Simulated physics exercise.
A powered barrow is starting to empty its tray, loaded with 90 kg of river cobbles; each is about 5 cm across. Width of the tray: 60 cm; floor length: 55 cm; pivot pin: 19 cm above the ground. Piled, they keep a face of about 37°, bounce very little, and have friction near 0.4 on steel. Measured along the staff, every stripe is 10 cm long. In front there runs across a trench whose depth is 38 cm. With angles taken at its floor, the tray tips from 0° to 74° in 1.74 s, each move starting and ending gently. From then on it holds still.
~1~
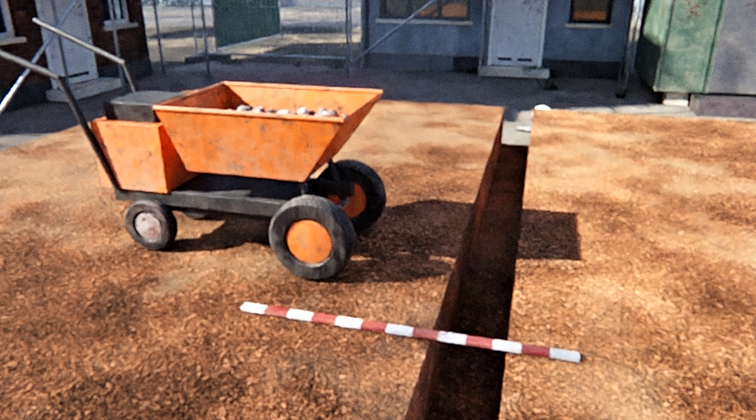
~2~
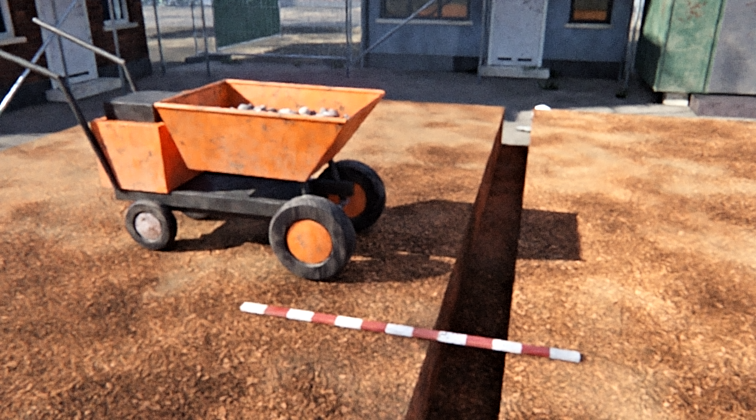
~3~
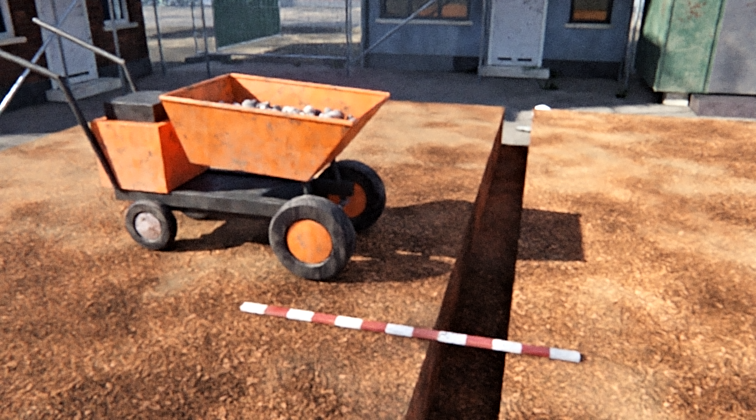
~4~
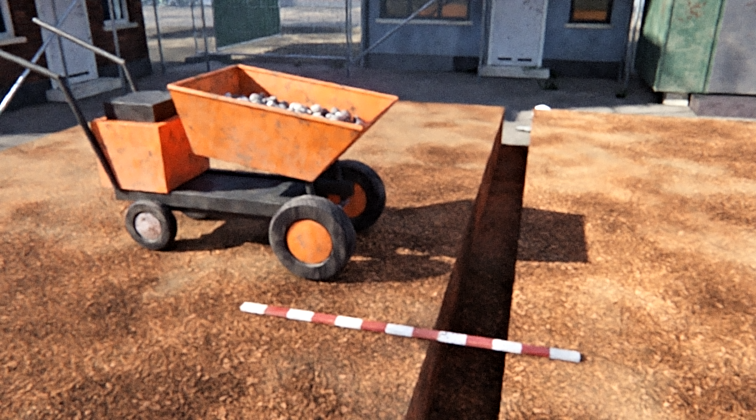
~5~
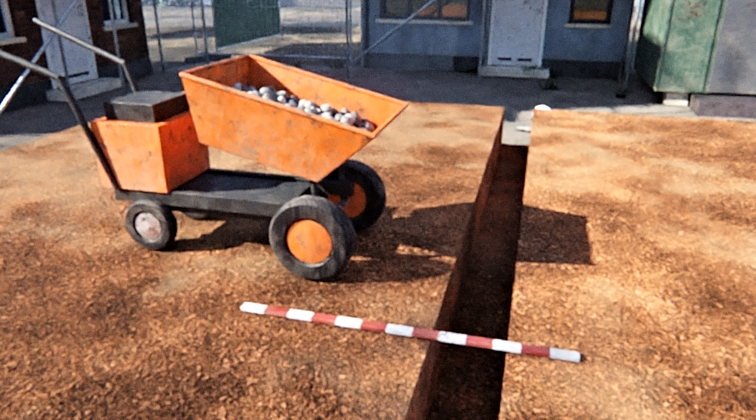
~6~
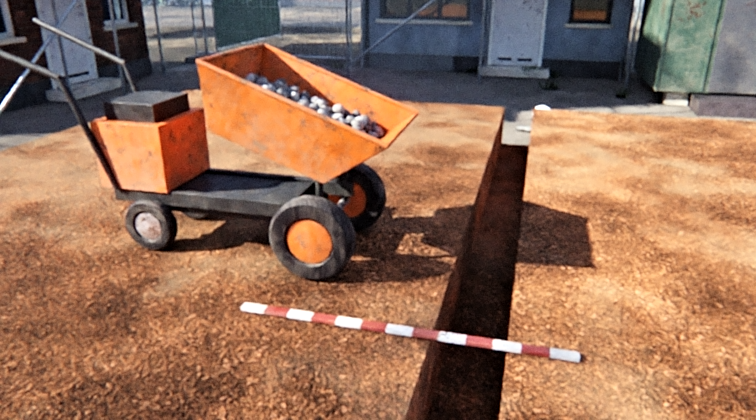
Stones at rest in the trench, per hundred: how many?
Approx. 94 %.
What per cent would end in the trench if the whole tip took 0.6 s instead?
About 65%.
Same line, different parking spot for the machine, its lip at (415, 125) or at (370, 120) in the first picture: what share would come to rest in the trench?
20 %, then 70 %.
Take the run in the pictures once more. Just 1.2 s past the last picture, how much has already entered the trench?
About 50 per cent by then.
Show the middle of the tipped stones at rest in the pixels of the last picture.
I'd put it close to (484, 323).
Then, 0.7 s after the last picture the floor is at 62°, 100 % in the tray; the foremost stones are at (454, 201).
Then, 1.2 s after the last picture the floor is at 74°, 44 % in the tray, 52 % in the trench, 3 % past the trench; the foremost stones are at (554, 277).
Then, 1.6 s after the last picture the floor is at 74°, 18 % in the tray, 76 % in the trench, 6 % past the trench; the foremost stones are at (615, 295).
Then, 3.5 s after the last picture the floor is at 74°, 0 % in the tray, 94 % in the trench, 6 % past the trench; the foremost stones are at (631, 296).
